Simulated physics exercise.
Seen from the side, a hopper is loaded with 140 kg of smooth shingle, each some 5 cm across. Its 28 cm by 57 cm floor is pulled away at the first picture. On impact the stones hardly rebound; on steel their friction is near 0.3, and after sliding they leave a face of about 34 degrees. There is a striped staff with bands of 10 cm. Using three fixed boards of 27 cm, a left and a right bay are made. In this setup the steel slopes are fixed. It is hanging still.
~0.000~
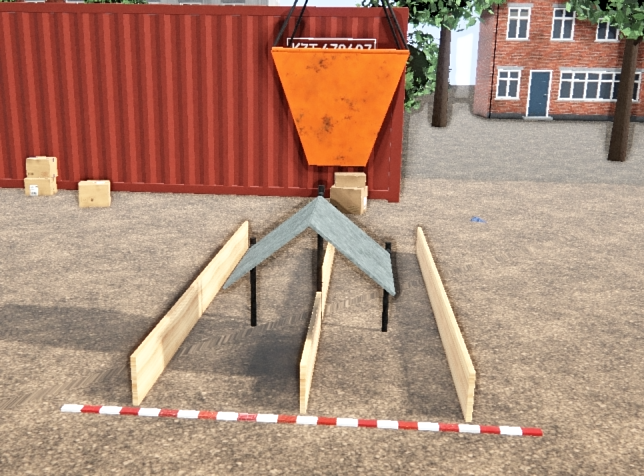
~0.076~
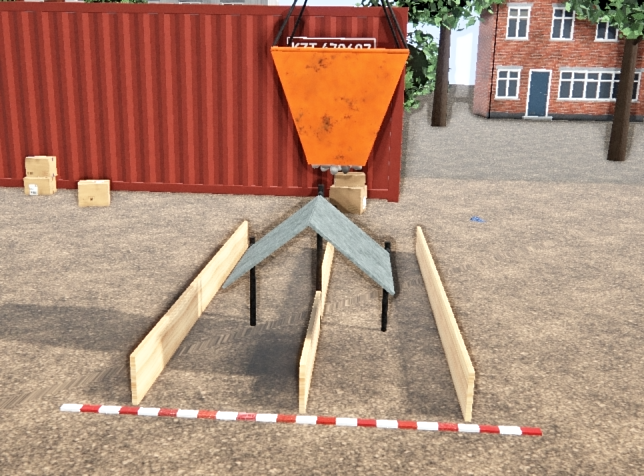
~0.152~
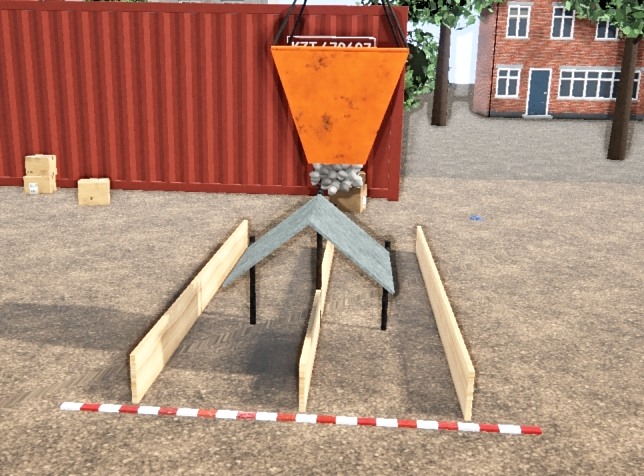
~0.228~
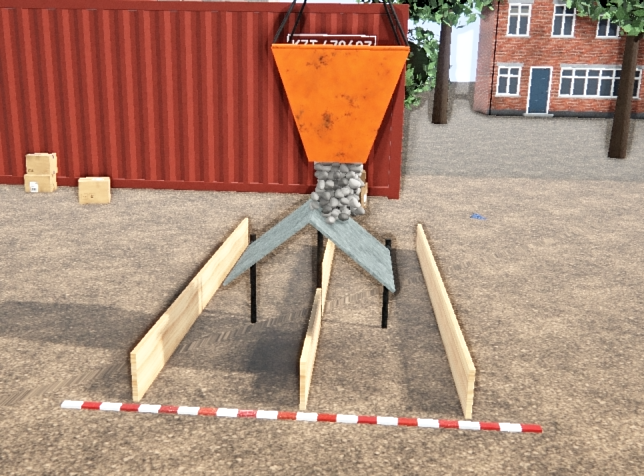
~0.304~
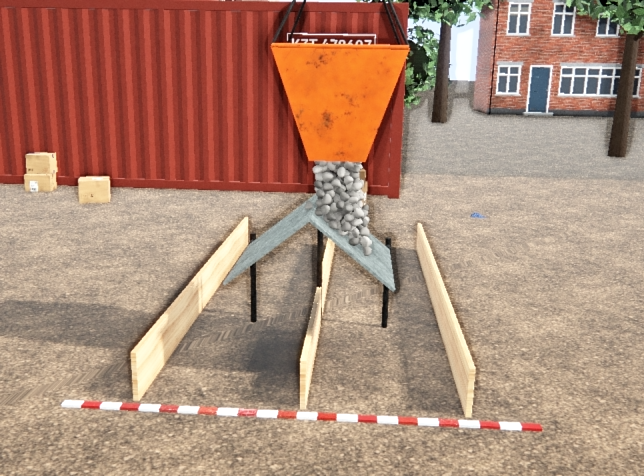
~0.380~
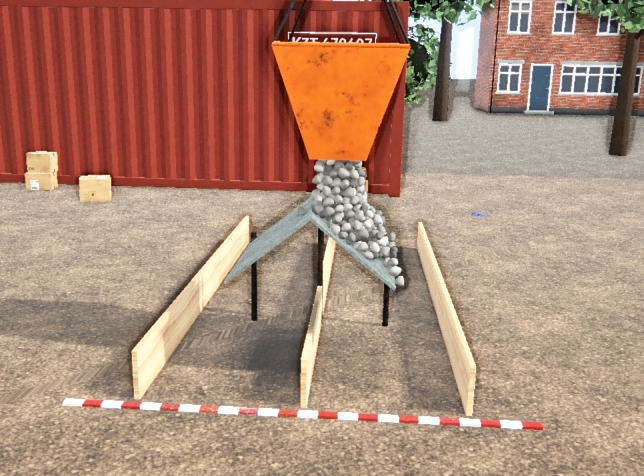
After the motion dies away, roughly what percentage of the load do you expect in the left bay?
I would expect roughly 2 per cent in the left bay.
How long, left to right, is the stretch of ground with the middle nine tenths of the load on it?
Horizontal spread approx 110 cm.
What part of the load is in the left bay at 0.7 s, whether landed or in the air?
By then, 0 %.
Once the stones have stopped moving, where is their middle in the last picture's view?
I'd point to somewhere near (426, 356).
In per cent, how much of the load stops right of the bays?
Load share: Around 10 %.
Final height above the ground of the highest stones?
Some 28 cm up.
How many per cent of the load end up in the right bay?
Result: About 85 in a hundred.
After 0.7 s, 0 % in the hopper, 42 % on the steel, 56 % falling or lying in the right bay, 2 % falling or lying right of the bays; the stones farthest right are at (488, 344).
After 1.1 s, 0 % in the hopper, 1 % on the steel, 2 % falling or lying in the left bay, 85 % falling or lying in the right bay, 12 % falling or lying right of the bays; the stones farthest right are at (569, 358).
After 1.7 s, 0 % in the hopper, 2 % falling or lying in the left bay, 86 % falling or lying in the right bay, 12 % falling or lying right of the bays; the stones farthest right are at (637, 361).
After 2.6 s, 0 % in the hopper, 2 % falling or lying in the left bay, 86 % falling or lying in the right bay, 12 % falling or lying right of the bays; the stones farthest right are at (640, 361).
After 4.5 s, 0 % in the hopper, 2 % in the left bay, 86 % in the right bay, 12 % right of the bays; the stones farthest right are at (640, 361).
